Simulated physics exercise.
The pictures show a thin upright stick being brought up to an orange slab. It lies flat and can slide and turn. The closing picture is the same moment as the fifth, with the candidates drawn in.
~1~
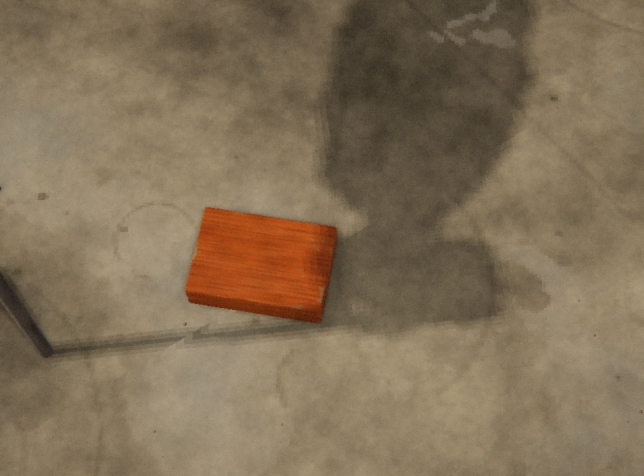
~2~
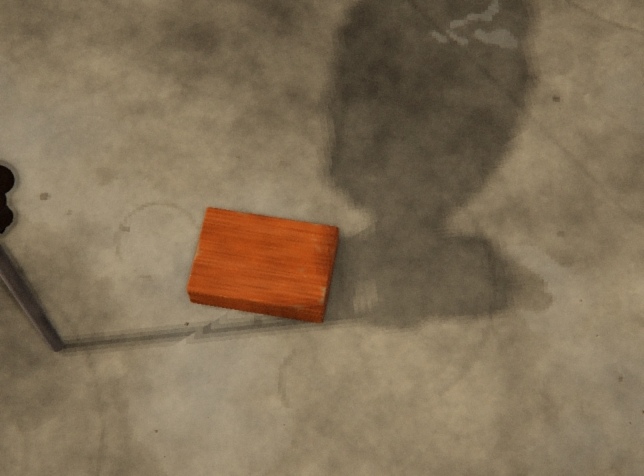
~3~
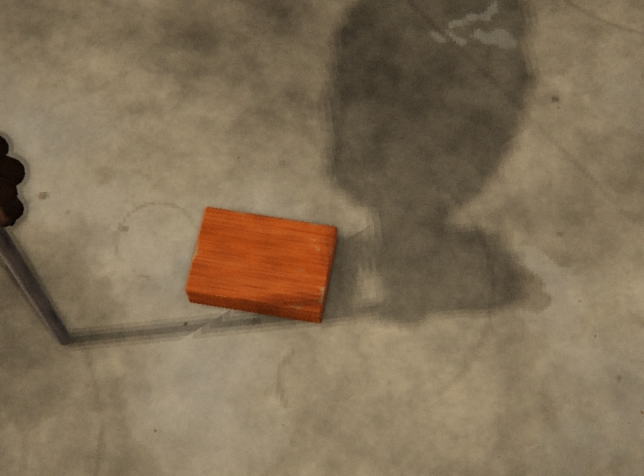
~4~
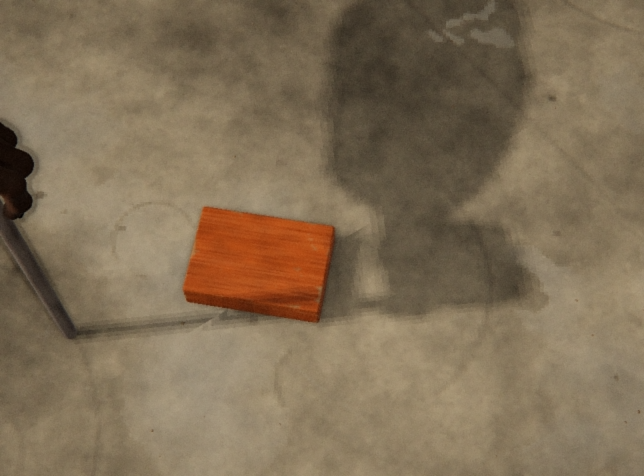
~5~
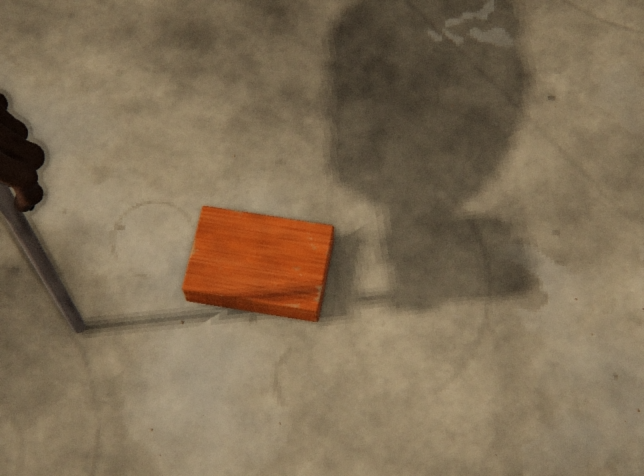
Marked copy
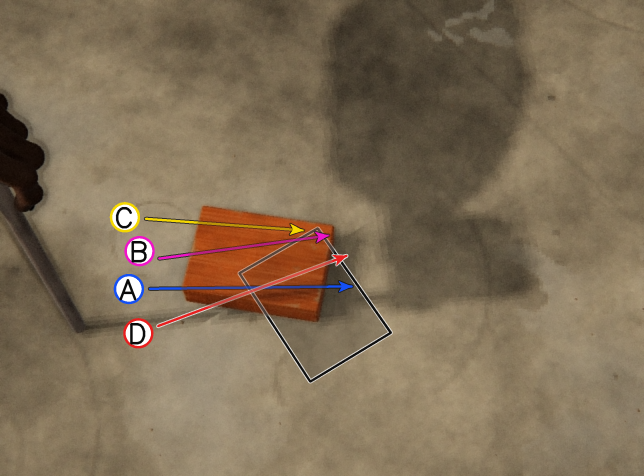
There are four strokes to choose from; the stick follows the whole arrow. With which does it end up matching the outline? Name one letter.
Stroke C puts it in the outline.
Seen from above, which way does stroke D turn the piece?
Anticlockwise.
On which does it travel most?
A.
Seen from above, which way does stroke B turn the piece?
On that stroke, clockwise.
On the marked copy, A from (150, 289) to (352, 286); B from (159, 259) to (328, 236); C from (146, 219) to (303, 230); D from (158, 326) to (347, 256).
Taking C. A third of the way, foot of the stick (203, 224), piece (263, 258).
Two thirds of the way, foot of the stick (260, 228), piece (297, 279).
When it is over, foot of the stick (303, 231), piece (315, 291); it fills the outline.
As for the rest, A leaves the piece out of the outline, at (391, 213); B leaves the piece out of the outline, at (368, 281); D leaves the piece out of the outline, at (292, 202).
